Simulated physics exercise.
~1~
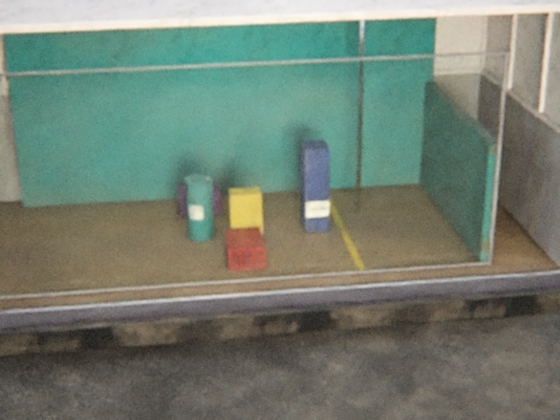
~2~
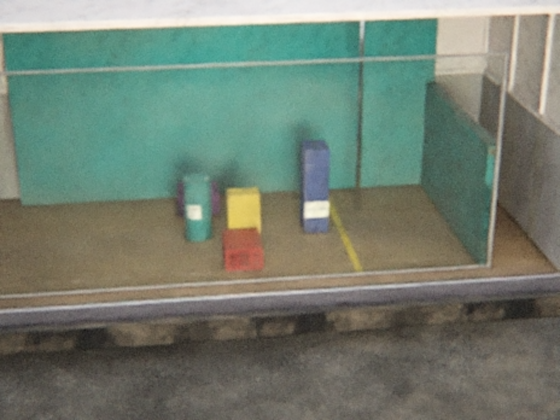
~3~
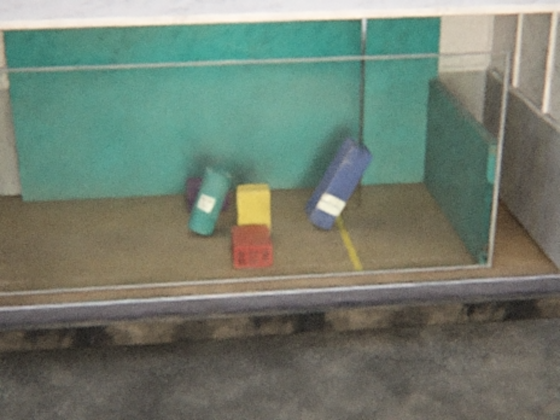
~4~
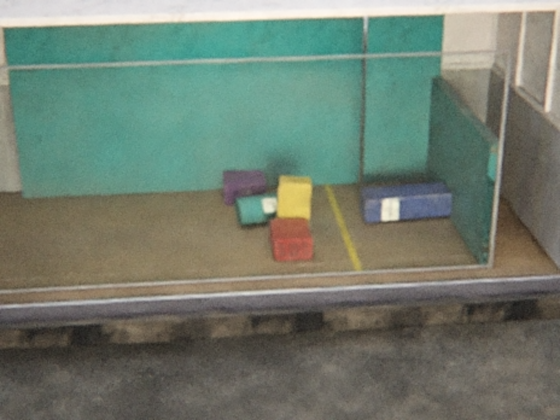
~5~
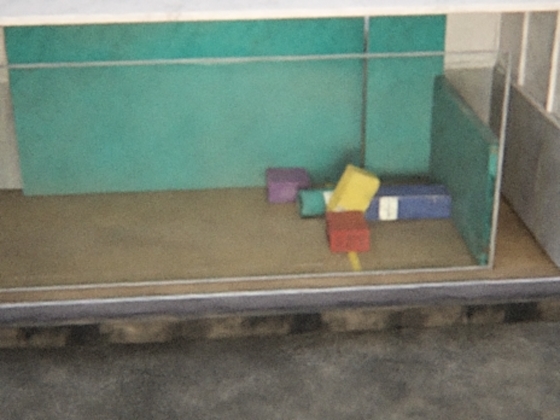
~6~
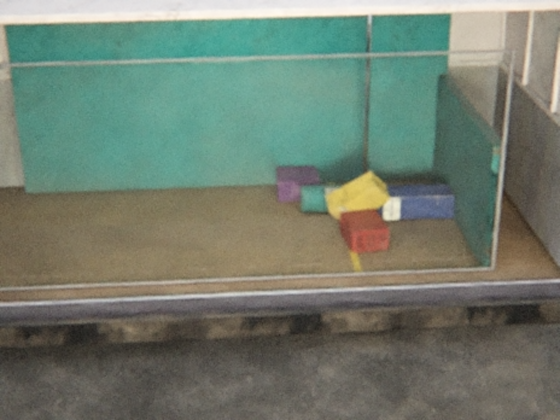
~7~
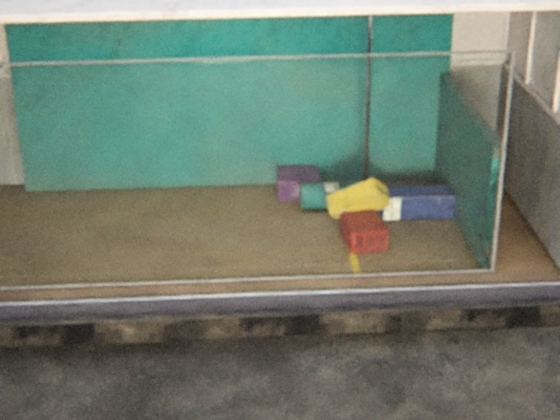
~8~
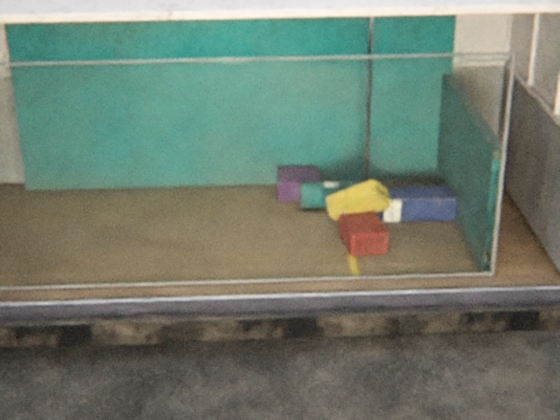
Five coloured blocks standing in a glass-fronted bay slide right as the tall blue box and the teal drum topple onto their sides, then the yellow pack tips over; they settle in a cluster, with the red crate past the yellow line and the purple carton short of it.
